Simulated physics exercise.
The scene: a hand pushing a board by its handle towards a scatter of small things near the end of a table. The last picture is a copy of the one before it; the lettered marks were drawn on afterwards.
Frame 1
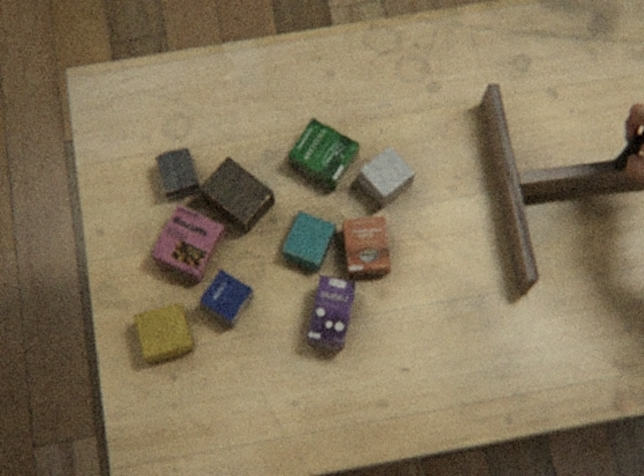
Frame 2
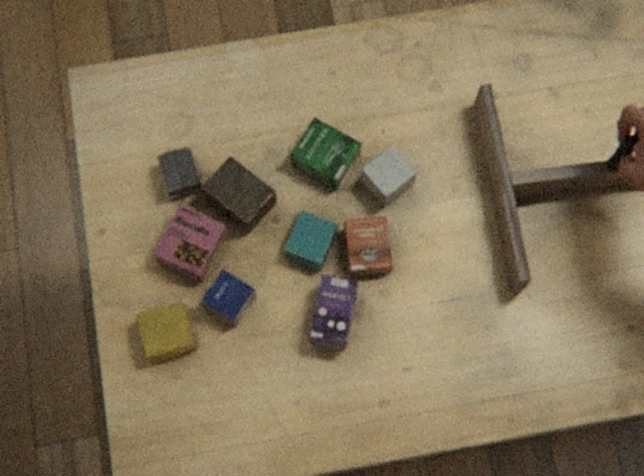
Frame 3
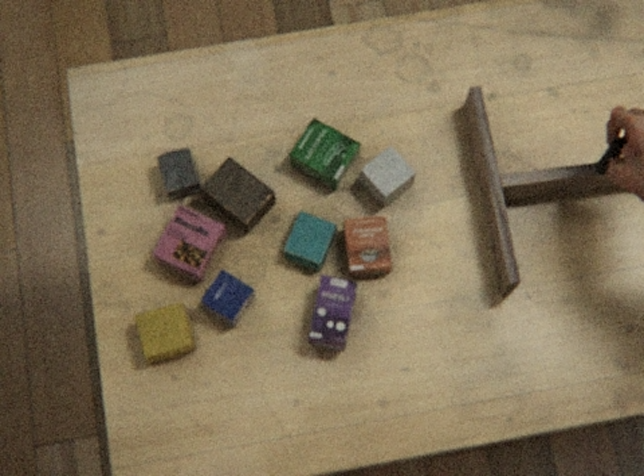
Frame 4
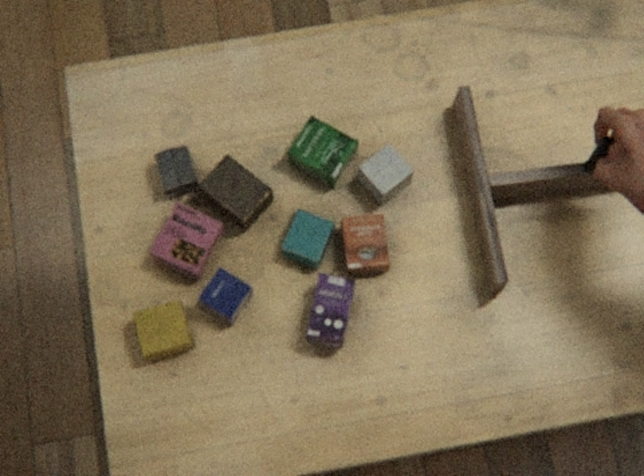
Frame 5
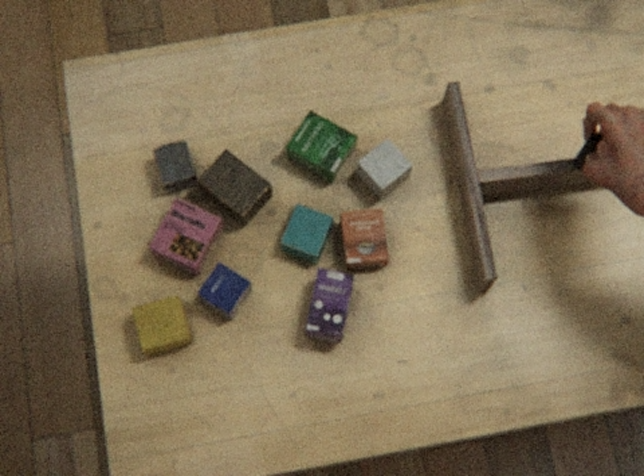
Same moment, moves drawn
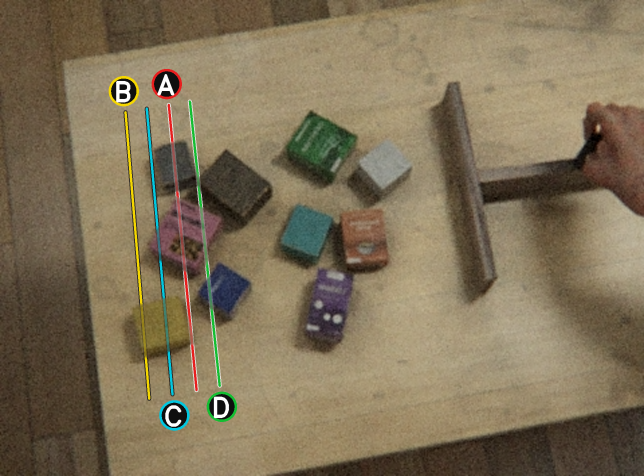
A hand gripping the handle of a wide board pushed it slowly a short way left across a wooden table, toward scattered colorful boxes and blocks, which stayed in place with the board not touching them.
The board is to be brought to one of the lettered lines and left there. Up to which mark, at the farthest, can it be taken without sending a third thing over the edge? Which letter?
It can go as far as C.
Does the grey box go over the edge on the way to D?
No.
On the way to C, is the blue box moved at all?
Yes.
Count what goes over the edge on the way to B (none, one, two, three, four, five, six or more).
In all, six or more.
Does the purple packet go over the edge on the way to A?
No.
On the copy, A at (182, 241); B at (137, 249); C at (159, 245); D at (204, 237).
On C. First, board (361, 196); green box (301, 137); white block (322, 176).
Then, board (248, 216); pink box (133, 257); yellow block (150, 330).
Finally, board (158, 231); pink box over the edge; yellow block over the edge; two fallen.
By contrast, A is within the limit but short; B drops six; D is within the limit but short.
